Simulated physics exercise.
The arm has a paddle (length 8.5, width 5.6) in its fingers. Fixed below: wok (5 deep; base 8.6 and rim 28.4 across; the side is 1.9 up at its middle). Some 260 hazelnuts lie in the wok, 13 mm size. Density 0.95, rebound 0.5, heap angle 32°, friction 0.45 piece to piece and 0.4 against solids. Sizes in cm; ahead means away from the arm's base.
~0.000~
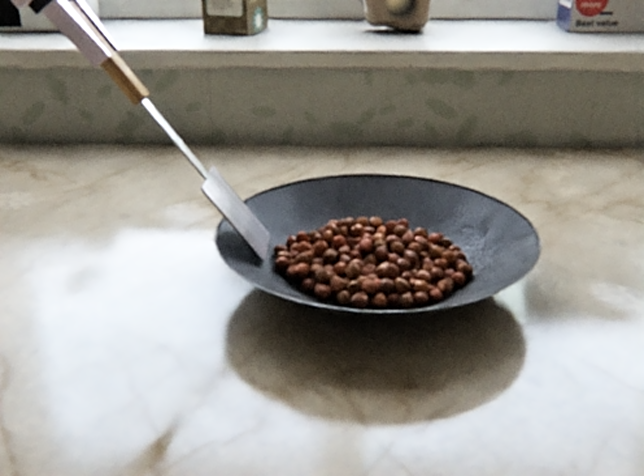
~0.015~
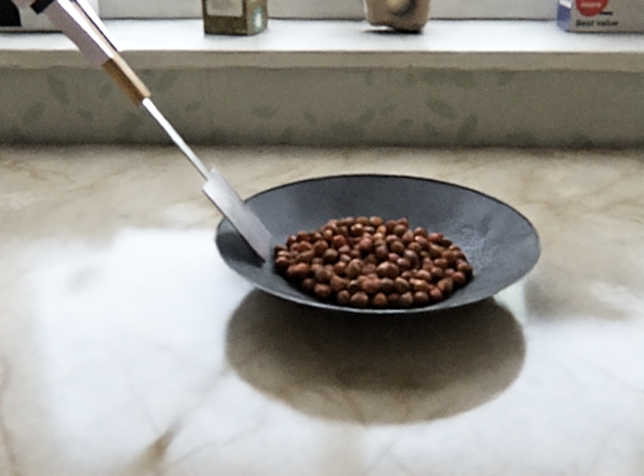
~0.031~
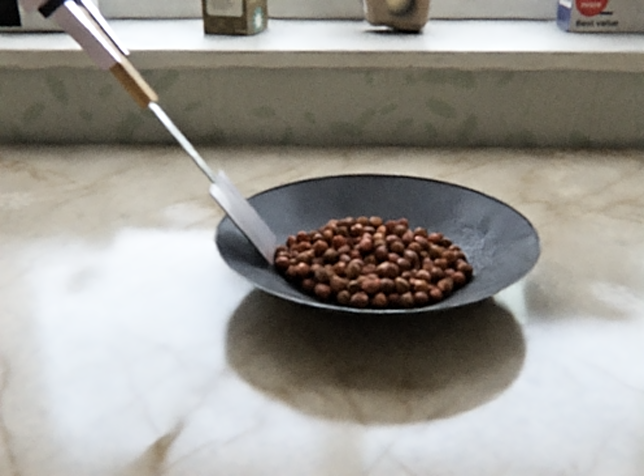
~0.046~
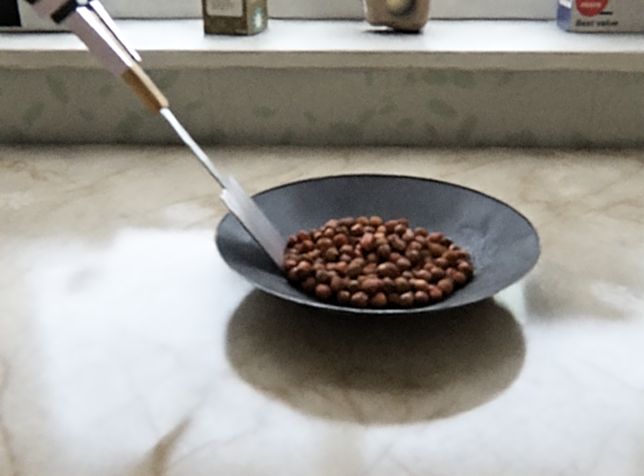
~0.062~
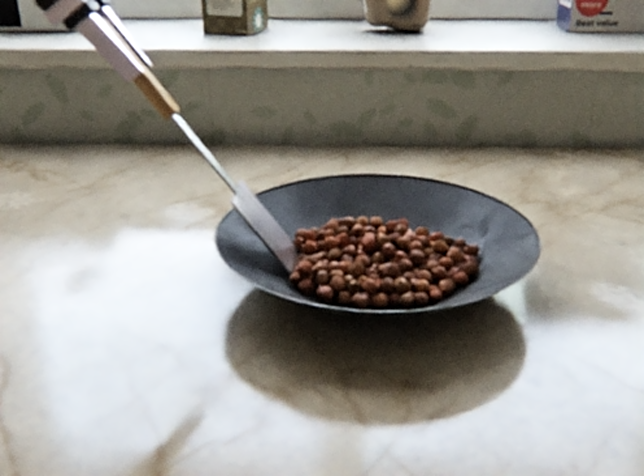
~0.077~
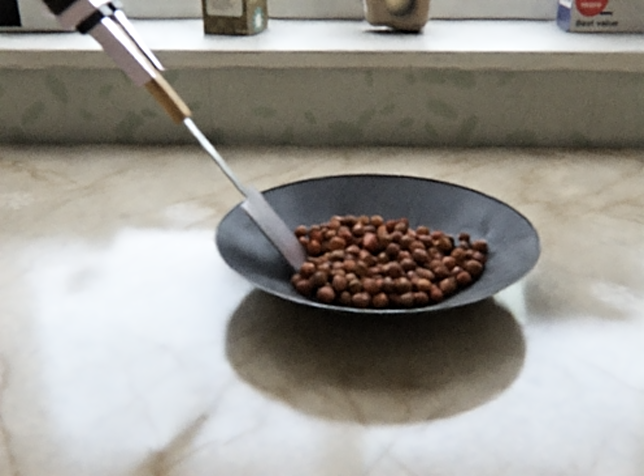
A pale, marbled countertop is seen from slightly above, with a white windowsill behind it holding a few partly visible items. A shallow dark grey wok full of reddish-brown hazelnuts sits right of centre, and a robot arm's metal paddle slants into it from the upper left. The paddle moves slightly rightward against the nuts, nudging the pile a little to the right, while the camera stays still.
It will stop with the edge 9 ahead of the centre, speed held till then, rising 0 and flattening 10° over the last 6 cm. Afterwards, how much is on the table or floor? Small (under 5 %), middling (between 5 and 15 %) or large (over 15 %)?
A middling share, between 5 and 15 %, ends on the table or floor.
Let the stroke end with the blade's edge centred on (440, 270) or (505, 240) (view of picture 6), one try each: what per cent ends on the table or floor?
About 0 and 20 per cent.
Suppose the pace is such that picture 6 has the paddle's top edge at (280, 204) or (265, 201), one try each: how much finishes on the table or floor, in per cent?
Some 30 and 20 per cent.
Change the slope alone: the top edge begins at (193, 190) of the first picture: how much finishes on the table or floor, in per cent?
Some 5 per cent.
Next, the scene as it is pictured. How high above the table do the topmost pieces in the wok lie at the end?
Roughly 6.0 cm.
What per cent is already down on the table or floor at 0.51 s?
About 8 per cent.
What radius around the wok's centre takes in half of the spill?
Roughly 20 cm.
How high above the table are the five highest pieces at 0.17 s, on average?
About 4 cm.
After 0.17 s, sloping 54°, highest piece 5 above the table; 256 in the wok.
After 0.27 s, sloping 51°, highest piece 6 above the table; 256 in the wok.
After 0.51 s, sloping 44°, highest piece 6 above the table; 235 in the wok, 20 on the table or floor, 1 on the blade or in flight.
After 1.57 s, sloping 44°, highest piece 6 above the table; 235 in the wok, 21 on the table or floor.
At rest, 235 in the wok, 21 on the table or floor. That is 8 % on the table or floor.
